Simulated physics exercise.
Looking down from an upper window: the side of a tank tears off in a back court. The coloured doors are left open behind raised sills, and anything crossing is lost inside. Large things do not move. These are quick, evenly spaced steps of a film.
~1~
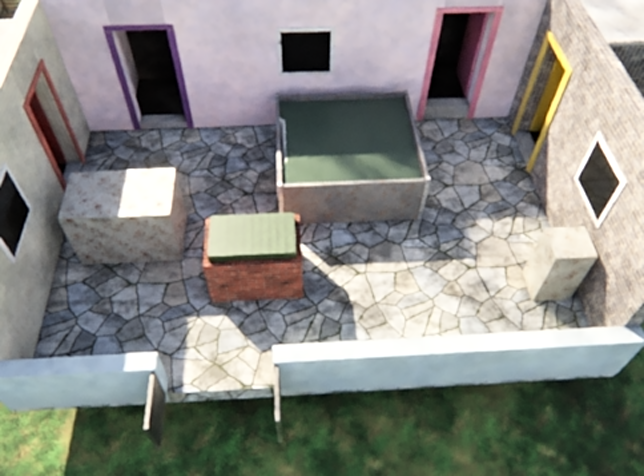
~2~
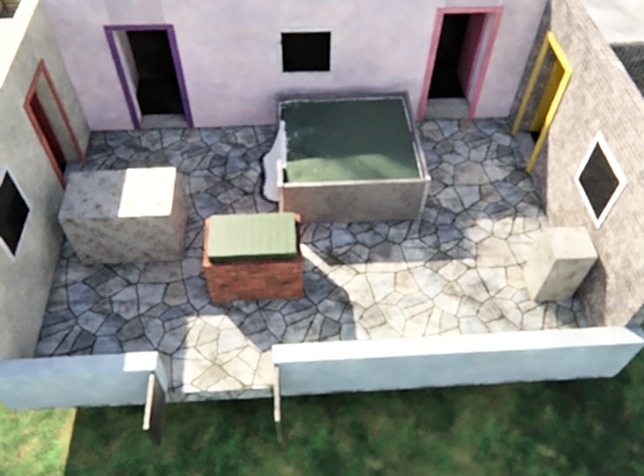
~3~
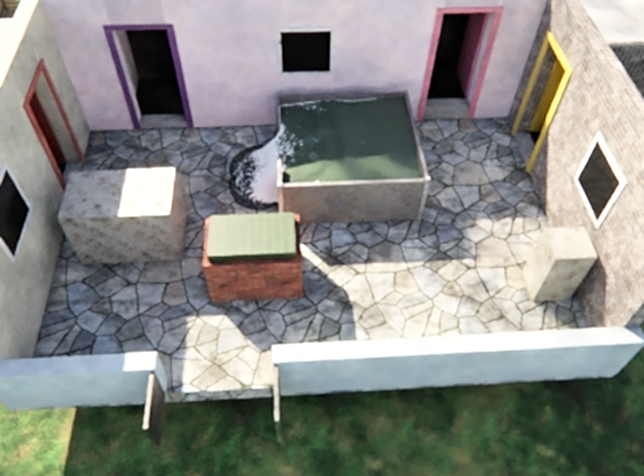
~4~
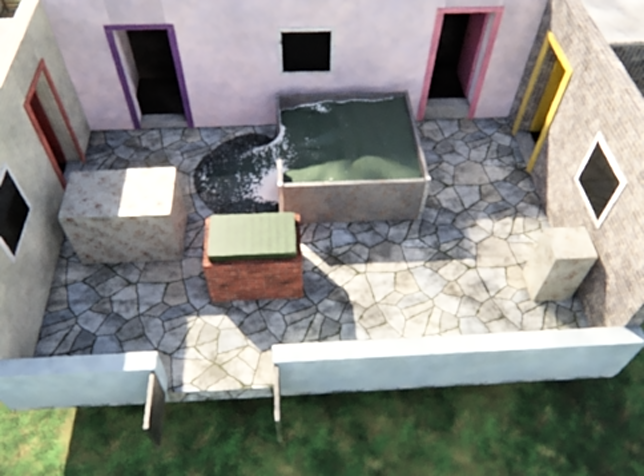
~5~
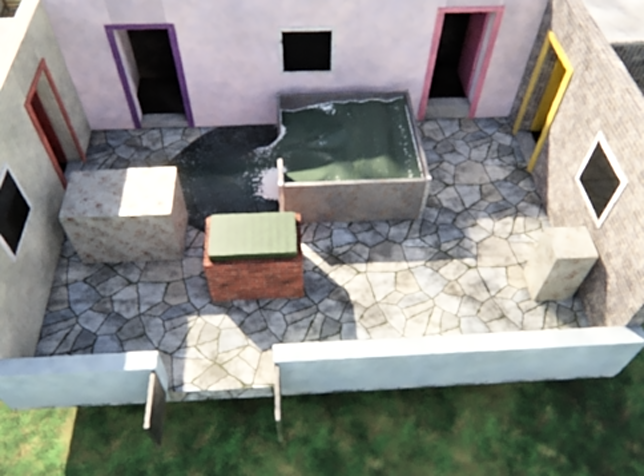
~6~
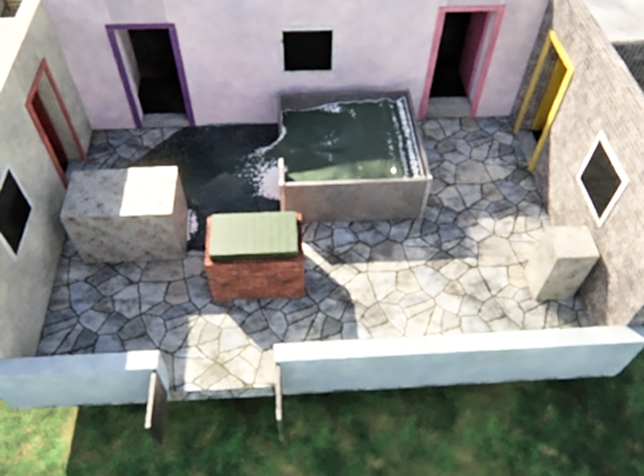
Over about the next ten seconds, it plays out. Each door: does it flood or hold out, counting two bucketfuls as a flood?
My prediction: The purple door tops two buckets; the yellow door never tops two buckets; the pink door never tops two buckets; the red door tops two buckets.
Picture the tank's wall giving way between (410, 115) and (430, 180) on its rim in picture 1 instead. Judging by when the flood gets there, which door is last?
That would be the red-painted one.
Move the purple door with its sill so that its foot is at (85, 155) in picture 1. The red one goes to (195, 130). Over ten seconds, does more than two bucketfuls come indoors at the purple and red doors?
As I see it, the purple door tops the limit and the red door tops the limit.
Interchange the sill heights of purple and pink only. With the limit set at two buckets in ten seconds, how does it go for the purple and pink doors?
You'd find the purple door stays short and the pink door stays short.
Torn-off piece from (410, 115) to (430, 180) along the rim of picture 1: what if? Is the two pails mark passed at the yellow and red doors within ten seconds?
One by one: The yellow one is over, the red one keeps below it.
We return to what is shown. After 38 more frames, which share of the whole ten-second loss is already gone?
That comes to 70 per cent, as I work it out.
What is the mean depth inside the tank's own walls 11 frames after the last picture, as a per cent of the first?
Estimate: Some 56 %.
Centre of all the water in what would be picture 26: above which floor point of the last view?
Centre of mass: Roughly (238, 193).
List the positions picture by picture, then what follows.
Still water in the tank at (347, 139), in the first picture.
Water pours out at (282, 163) and has run to (270, 154), in the second picture.
The front is at (238, 159), out from the gap at (281, 165), in the third picture.
Water pours out at (282, 165) and has run to (201, 167), in the fourth picture.
The front is at a hidden place, out from the gap at (282, 165), in the fifth picture.
Water pours out at (283, 164) and has run to a hidden place, in the sixth picture.
A moment on, water covers 30 % of the floor; the purple door wet at the sill, nothing in, the yellow door not reached, the pink door not reached, the red door over two buckets in.
Next, water covers 40 % of the floor; the purple door under two buckets in, the yellow door not reached, the pink door not reached, the red door far over two buckets in.
Then, water covers 45 % of the floor; the purple door over two buckets in, the yellow door not reached, the pink door not reached, the red door far over two buckets in.
Later, water covers 55 % of the floor; the purple door far over two buckets in, the yellow door not reached, the pink door not reached, the red door far over two buckets in.
In the end, water covers 85 % of the floor; the purple door far over two buckets in, the yellow door wet at the sill, nothing in, the pink door wet at the sill, nothing in, the red door far over two buckets in.
